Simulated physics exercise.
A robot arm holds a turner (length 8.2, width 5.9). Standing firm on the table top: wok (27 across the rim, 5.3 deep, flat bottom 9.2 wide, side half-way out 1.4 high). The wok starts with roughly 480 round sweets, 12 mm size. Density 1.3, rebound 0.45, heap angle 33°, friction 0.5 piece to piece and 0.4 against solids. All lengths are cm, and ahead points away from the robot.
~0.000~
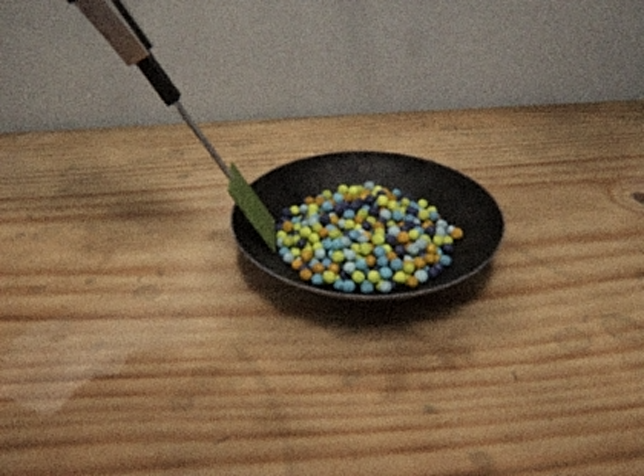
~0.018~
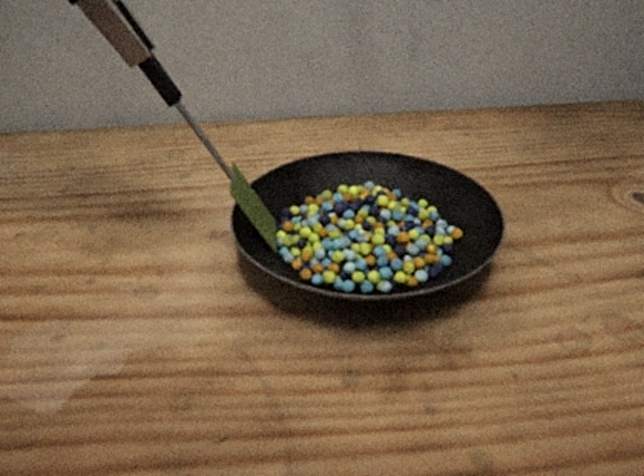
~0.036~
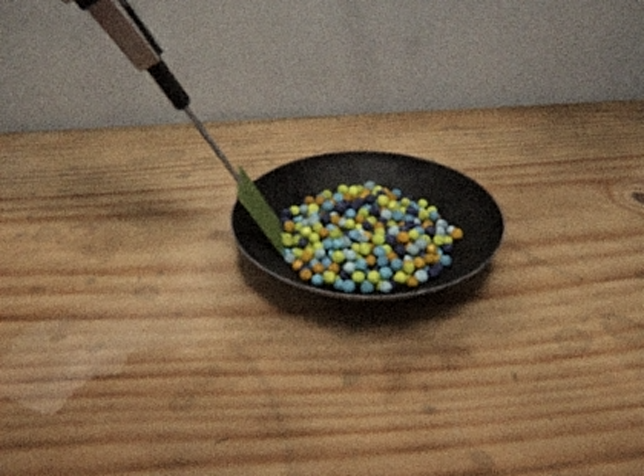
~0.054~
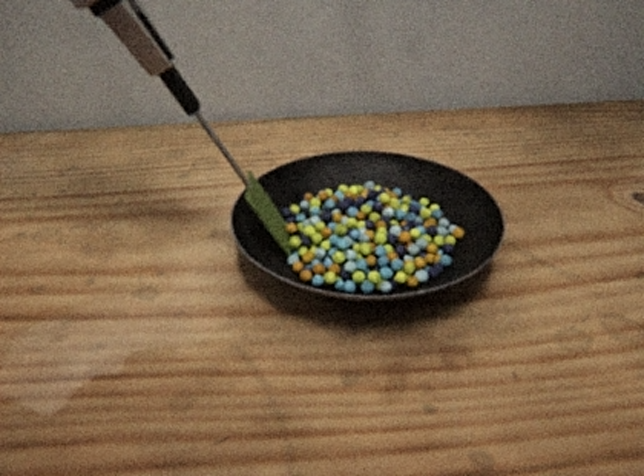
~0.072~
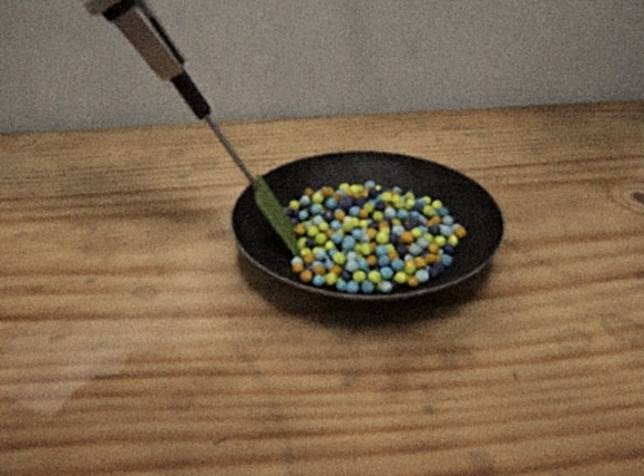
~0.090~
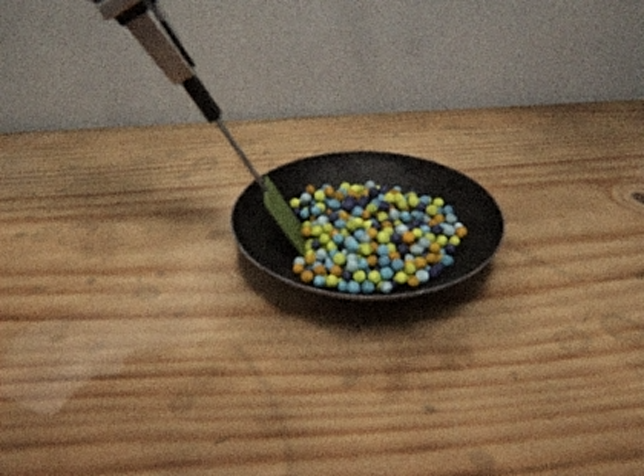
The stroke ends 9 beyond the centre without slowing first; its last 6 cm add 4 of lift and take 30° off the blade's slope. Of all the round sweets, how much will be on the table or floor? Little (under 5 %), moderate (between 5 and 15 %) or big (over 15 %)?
Share on the table or floor: Moderate (between 5 and 15 %).
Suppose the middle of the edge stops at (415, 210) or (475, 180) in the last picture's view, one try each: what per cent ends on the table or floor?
Some 0 and 20 per cent.
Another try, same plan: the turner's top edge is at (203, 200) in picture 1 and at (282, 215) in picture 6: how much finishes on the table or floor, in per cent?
Some 25 per cent.
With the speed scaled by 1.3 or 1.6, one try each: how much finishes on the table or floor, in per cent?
About 15 and 20 per cent.
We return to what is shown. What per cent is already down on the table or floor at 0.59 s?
About 8 per cent.
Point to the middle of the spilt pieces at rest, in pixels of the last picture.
At about (543, 237).
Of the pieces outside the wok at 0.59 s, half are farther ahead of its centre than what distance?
Roughly 18 cm.
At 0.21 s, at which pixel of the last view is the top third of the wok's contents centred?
At about (417, 218).
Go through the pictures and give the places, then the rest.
In the first picture, the turner top edge at (230, 176), sloping 63°; upper third of the load around (366, 226), from x 280 to 455, top at y 185; 485 in the wok.
In the second picture, the turner top edge at (231, 177), sloping 63°; upper third of the load around (366, 226), from x 280 to 455, top at y 185.
In the third picture, the turner top edge at (238, 180), sloping 63°; upper third of the load around (367, 226), from x 285 to 455, top at y 185.
In the fourth picture, the turner top edge at (248, 184), sloping 63°; upper third of the load around (366, 225), from x 285 to 460, top at y 185.
In the fifth picture, the turner top edge at (257, 187), sloping 63°; upper third of the load around (371, 222), from x 285 to 460, top at y 185.
In the sixth picture, the turner top edge at (266, 190), sloping 63°; upper third of the load around (376, 223), from x 290 to 460, top at y 185; 485 in the wok.
After 0.21 s, sloping 63°, highest piece 5 above the table; 485 in the wok.
After 0.33 s, sloping 52°, highest piece 7 above the table; 485 in the wok.
After 0.59 s, sloping 33°, highest piece 7 above the table; 446 in the wok, 34 on the table or floor, 5 on the blade or in flight.
After 1.64 s, sloping 33°, highest piece 6 above the table; 446 in the wok, 39 on the table or floor.
In the end, 446 in the wok, 39 on the table or floor. That is 8 % on the table or floor.
